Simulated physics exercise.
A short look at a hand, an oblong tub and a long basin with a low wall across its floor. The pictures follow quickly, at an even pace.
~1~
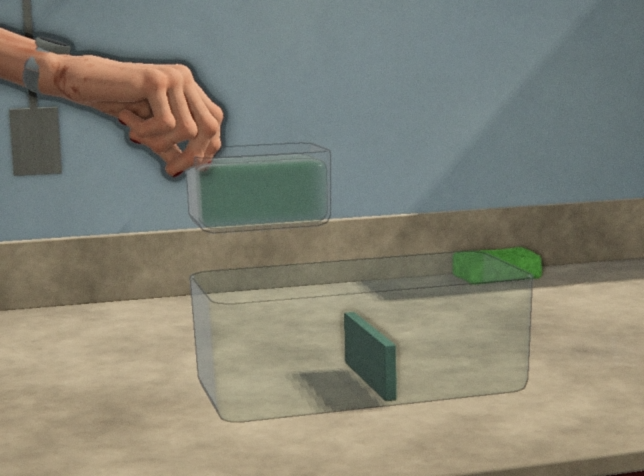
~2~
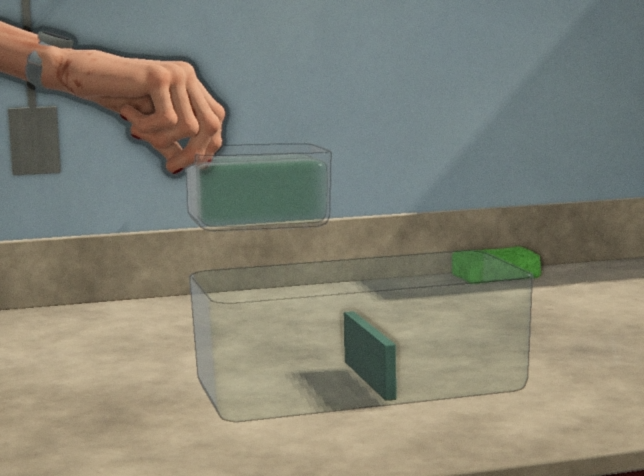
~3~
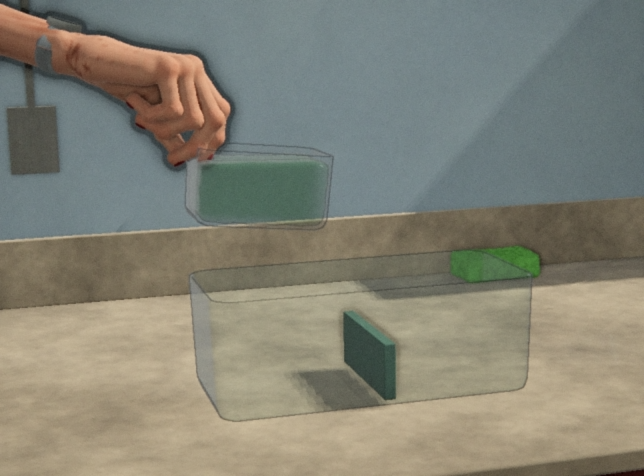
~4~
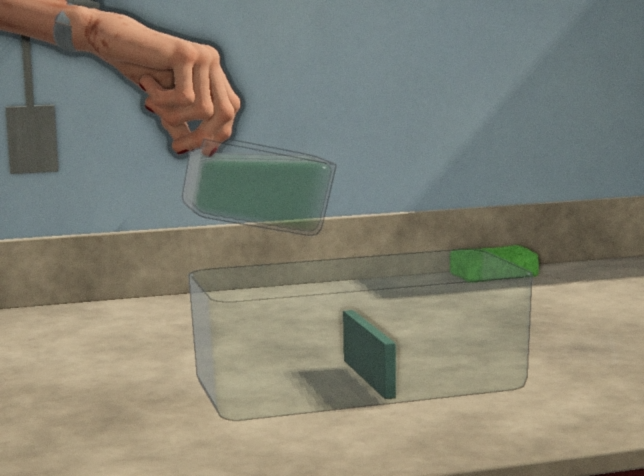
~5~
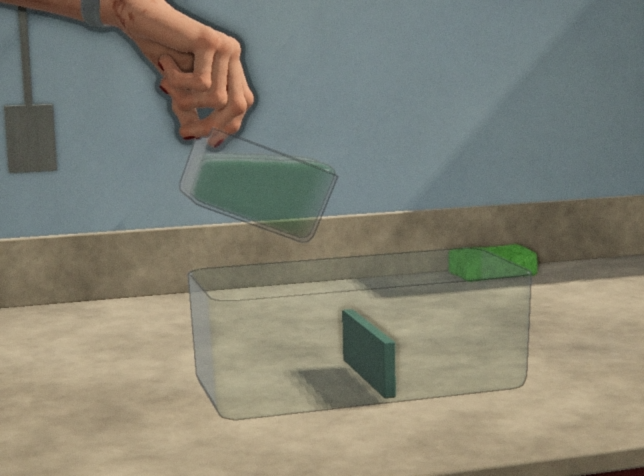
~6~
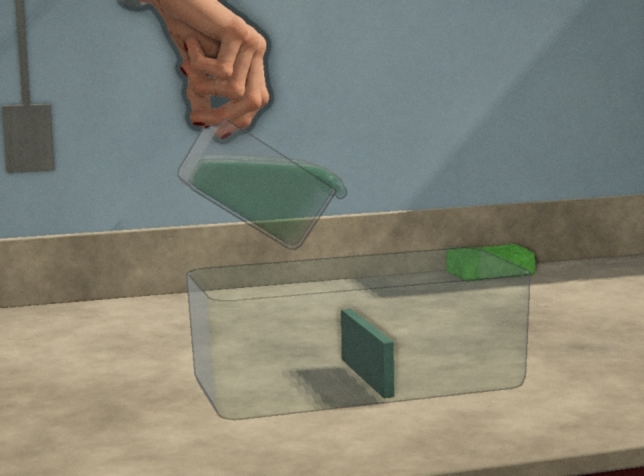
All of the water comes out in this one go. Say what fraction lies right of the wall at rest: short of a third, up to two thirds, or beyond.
The share right of the wall is from a third to two thirds.
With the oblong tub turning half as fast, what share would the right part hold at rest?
Near 65 %.
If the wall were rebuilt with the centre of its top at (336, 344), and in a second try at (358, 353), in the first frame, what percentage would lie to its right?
In turn 80 and 65 in a hundred.
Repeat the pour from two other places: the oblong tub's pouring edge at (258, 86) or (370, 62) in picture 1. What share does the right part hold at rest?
In turn 5 and 90 in a hundred.
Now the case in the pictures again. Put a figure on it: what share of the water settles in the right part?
Close to 55 per cent.
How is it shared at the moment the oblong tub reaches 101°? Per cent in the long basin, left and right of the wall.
The left part 15 per cent, the right part 45.
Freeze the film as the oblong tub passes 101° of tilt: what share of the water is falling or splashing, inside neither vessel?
Close to 25 per cent.
A moment on, the oblong tub is tipped right over and 16 per cent is still to pour, 17 is left of the wall and 44 right of it.
Next, the oblong tub is tipped right over and 2 per cent is still to pour, 42 is left of the wall and 53 right of it.
Then the oblong tub is tipped right over and 0 per cent is still to pour, 45 is left of the wall and 54 right of it.
Later the oblong tub is tipped right over and 0 per cent is still to pour, 45 is left of the wall and 54 right of it.
At rest 45 per cent lies left of the wall, 54 right of it and 1 outside.
